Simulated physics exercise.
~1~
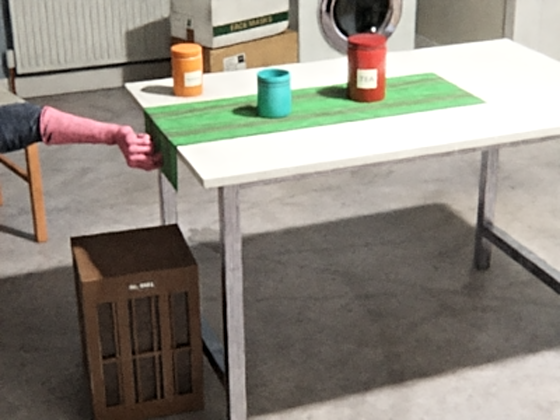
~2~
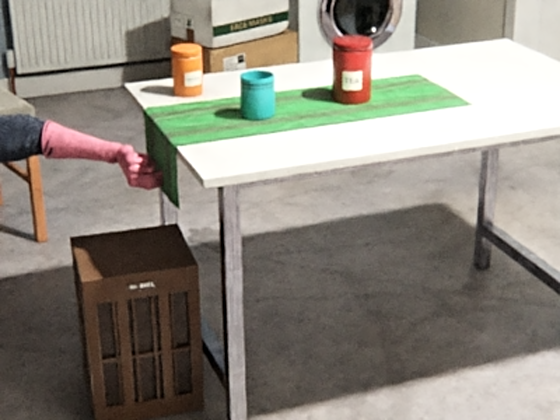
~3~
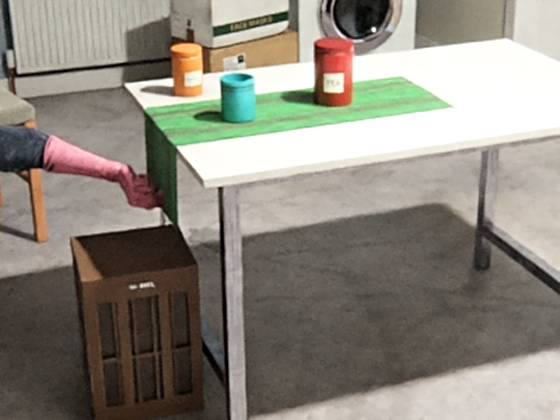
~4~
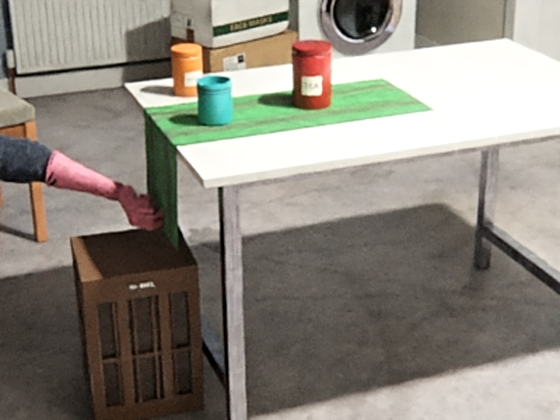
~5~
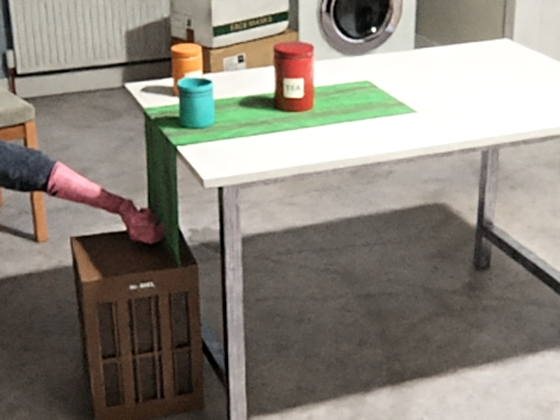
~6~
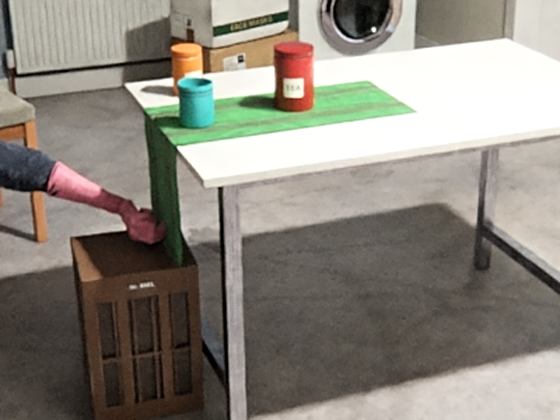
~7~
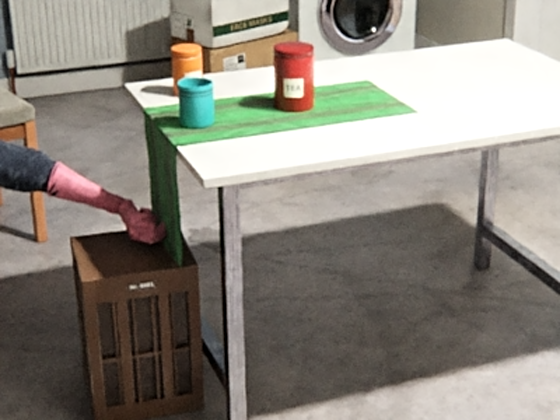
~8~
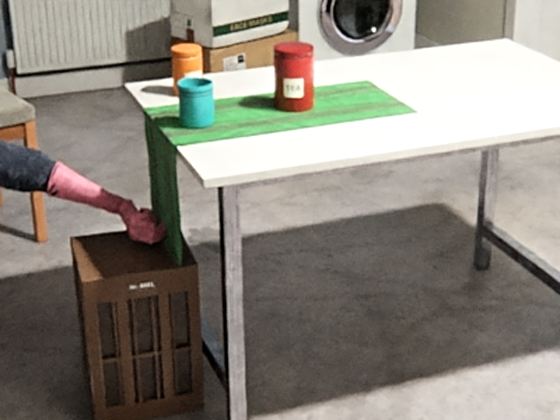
A hand draws the green runner down to the crate, carrying mug and canister left.
